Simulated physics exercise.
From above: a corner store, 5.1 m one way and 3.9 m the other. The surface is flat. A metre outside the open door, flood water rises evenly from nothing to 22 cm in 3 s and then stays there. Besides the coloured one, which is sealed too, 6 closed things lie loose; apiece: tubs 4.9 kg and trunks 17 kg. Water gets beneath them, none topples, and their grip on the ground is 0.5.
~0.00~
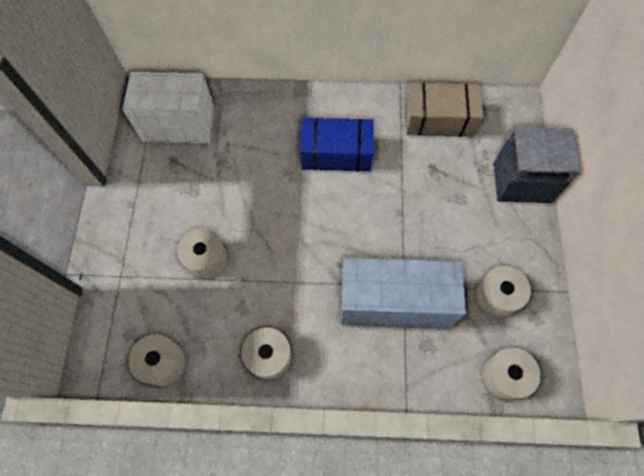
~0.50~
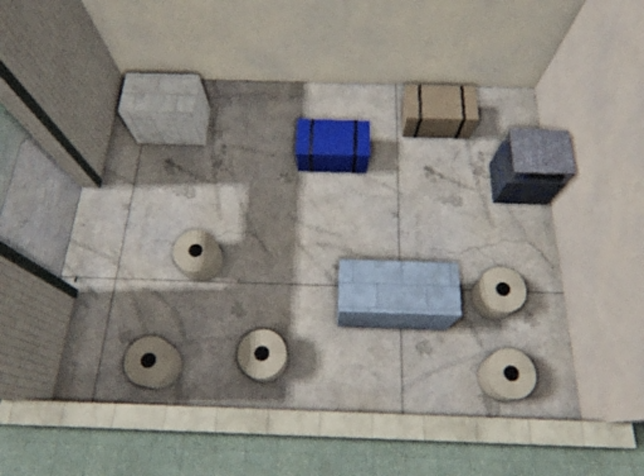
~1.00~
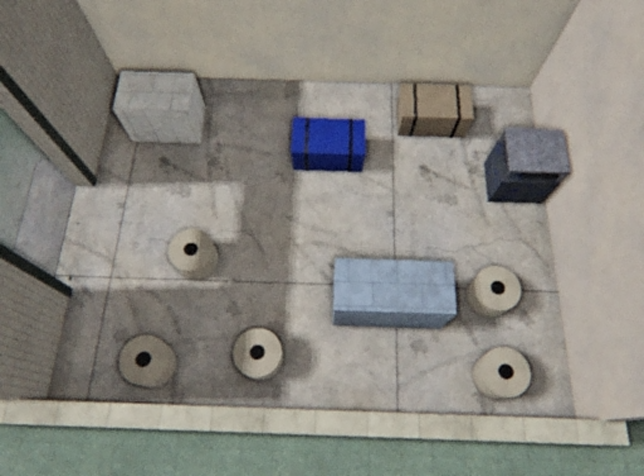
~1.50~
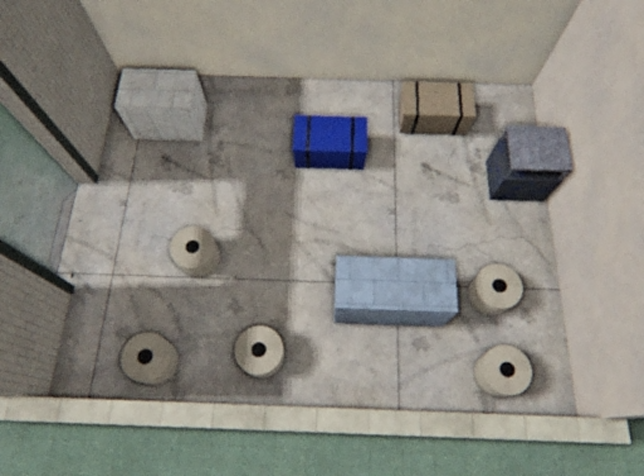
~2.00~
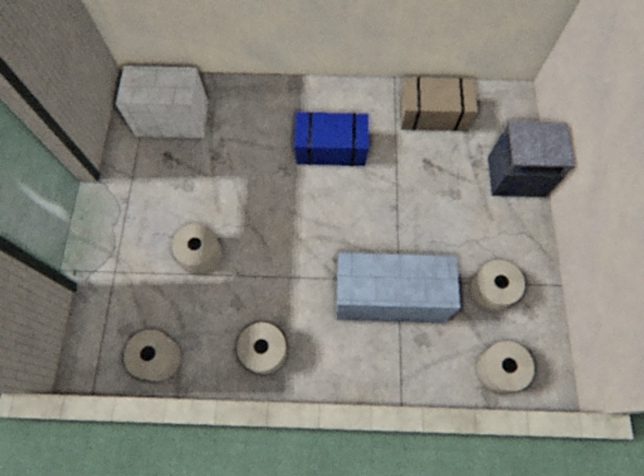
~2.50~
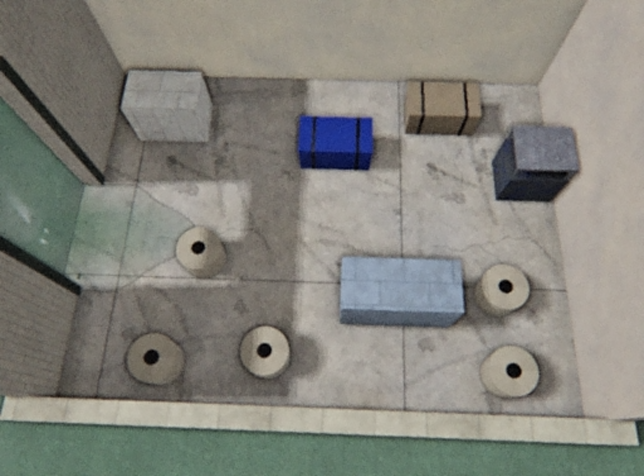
We see a walled store from above, holding round tubs, a blue trunk and other boxes, as greenish water spreads outside and then enters through the left opening, reaching the nearest tub; none of the objects shifts.
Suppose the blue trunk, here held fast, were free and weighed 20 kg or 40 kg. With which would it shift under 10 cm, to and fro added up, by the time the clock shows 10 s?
I expect that only the larger load is enough.
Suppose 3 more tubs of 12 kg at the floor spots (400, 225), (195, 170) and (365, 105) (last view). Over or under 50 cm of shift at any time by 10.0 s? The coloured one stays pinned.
In turn: More, over, less.
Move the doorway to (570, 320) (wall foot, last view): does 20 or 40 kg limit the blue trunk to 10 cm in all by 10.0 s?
Then only the higher weight holds it.
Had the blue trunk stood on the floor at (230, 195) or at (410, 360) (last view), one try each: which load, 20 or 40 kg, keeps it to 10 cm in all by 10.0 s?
In turn: Only the larger holds; only the larger holds.
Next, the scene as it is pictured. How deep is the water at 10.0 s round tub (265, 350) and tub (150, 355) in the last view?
About 11 and 4 cm.
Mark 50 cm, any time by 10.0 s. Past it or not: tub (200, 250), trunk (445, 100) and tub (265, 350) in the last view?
In turn: Over, under, more.
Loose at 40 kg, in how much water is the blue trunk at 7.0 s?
Roughly 4 cm.
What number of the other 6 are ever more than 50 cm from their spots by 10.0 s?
That makes 5.
After 3.5 s the blue trunk would be 0 cm from its start with 20 kg and 0 cm from its start with 40 kg; 0 cm of water round it then.
After 4.5 s the blue trunk would be 1 cm from its start with 20 kg and 0 cm from its start with 40 kg; 4 cm of water round it then.
After 7.0 s the blue trunk would be 25 cm from its start with 20 kg and 0 cm from its start with 40 kg; 4 cm of water round it then.
After 10.0 s the blue trunk would be 80 cm from its start with 20 kg and 0 cm from its start with 40 kg; 6 cm of water round it then.
